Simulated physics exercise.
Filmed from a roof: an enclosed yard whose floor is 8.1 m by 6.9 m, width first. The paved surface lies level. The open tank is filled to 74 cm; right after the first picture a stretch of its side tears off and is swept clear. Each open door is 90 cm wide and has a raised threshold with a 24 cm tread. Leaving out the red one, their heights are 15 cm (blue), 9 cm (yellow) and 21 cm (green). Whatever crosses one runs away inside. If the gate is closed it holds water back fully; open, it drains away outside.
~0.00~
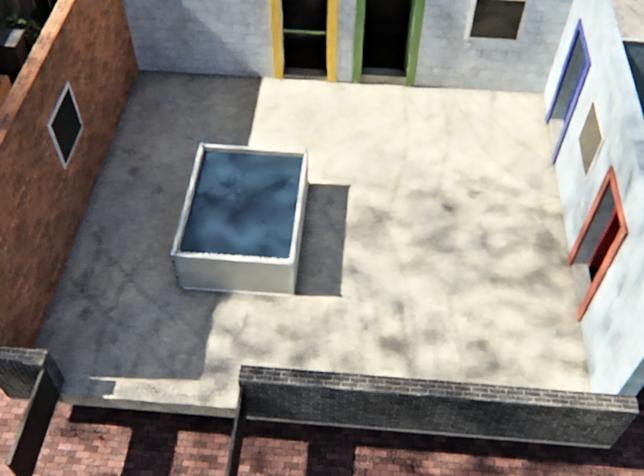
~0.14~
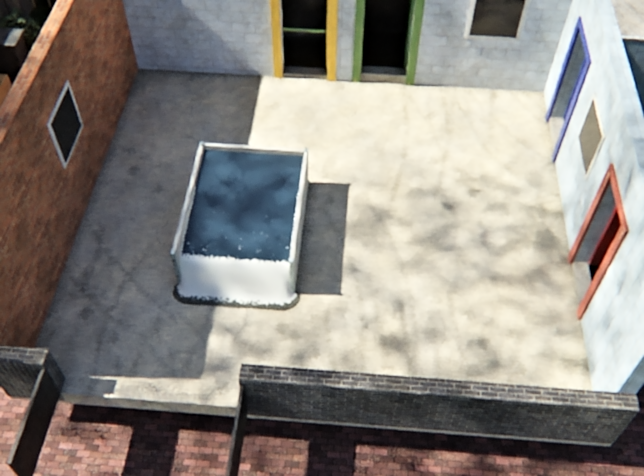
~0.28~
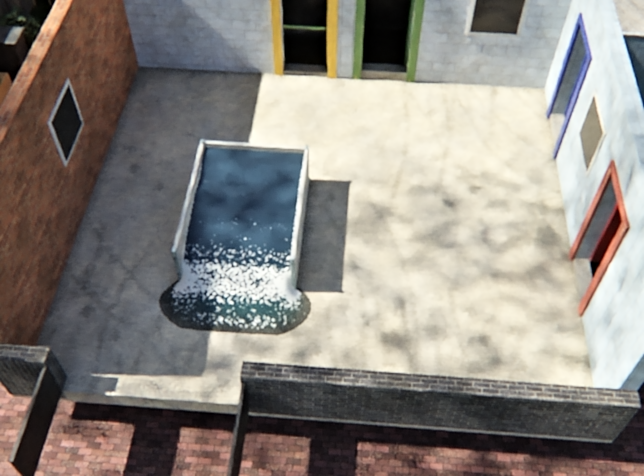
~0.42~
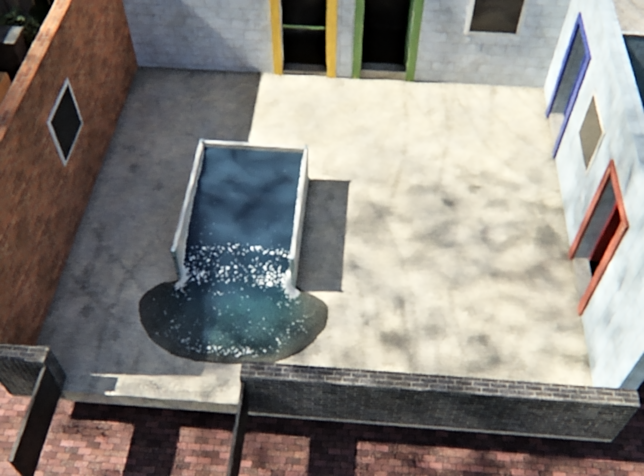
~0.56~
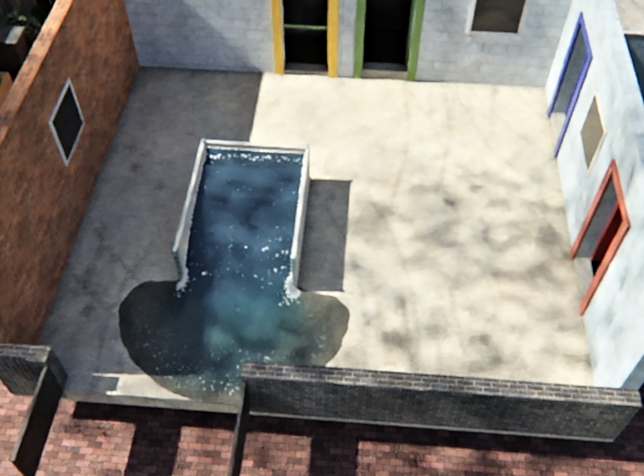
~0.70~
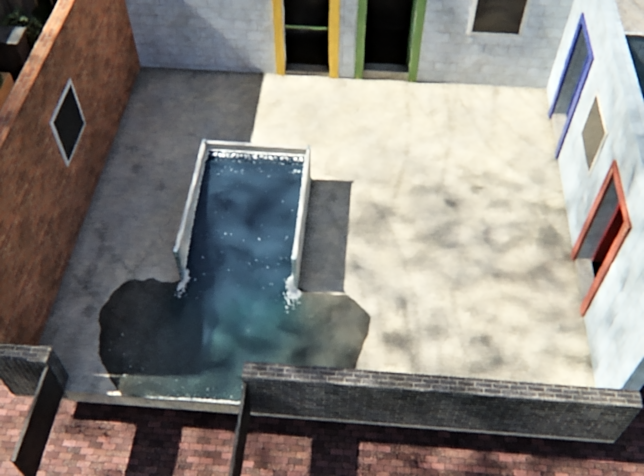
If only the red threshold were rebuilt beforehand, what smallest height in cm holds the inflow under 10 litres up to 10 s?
It would have to be roughly 6.5 cm high.
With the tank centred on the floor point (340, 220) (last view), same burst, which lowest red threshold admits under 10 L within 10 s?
Some 9.5 cm.
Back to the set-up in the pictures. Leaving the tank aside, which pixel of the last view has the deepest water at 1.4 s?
Near (266, 390).
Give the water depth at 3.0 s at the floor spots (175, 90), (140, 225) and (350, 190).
About 0, 0 and 0 cm.
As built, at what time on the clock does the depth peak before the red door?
Around 3.8 s.
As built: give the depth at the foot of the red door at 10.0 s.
About 3.0 cm.
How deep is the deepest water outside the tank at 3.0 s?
Up to some 22 cm.
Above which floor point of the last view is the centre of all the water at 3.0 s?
At about (289, 297).
After 1.4 s water covers 15 % of the floor, deepest (38 cm) near (266, 390); it has not reached the red door.
After 3.0 s water covers 25 % of the floor, deepest (22 cm) near (266, 390); it has not reached the red door.
After 10.0 s water covers 55 % of the floor, deepest (6 cm) near (514, 119); 3 cm at the red door, 5 litres in over its 8 cm threshold.
At the red door as built, the water arrived by 3.1 s and peaked near 11 cm at 3.8 s.
Run again over the same 10 s with other heights there, 14 litres in over 6 cm, 4 litres over 8.5 cm. The limit of 10 litres is kept from about 6.5 cm up.
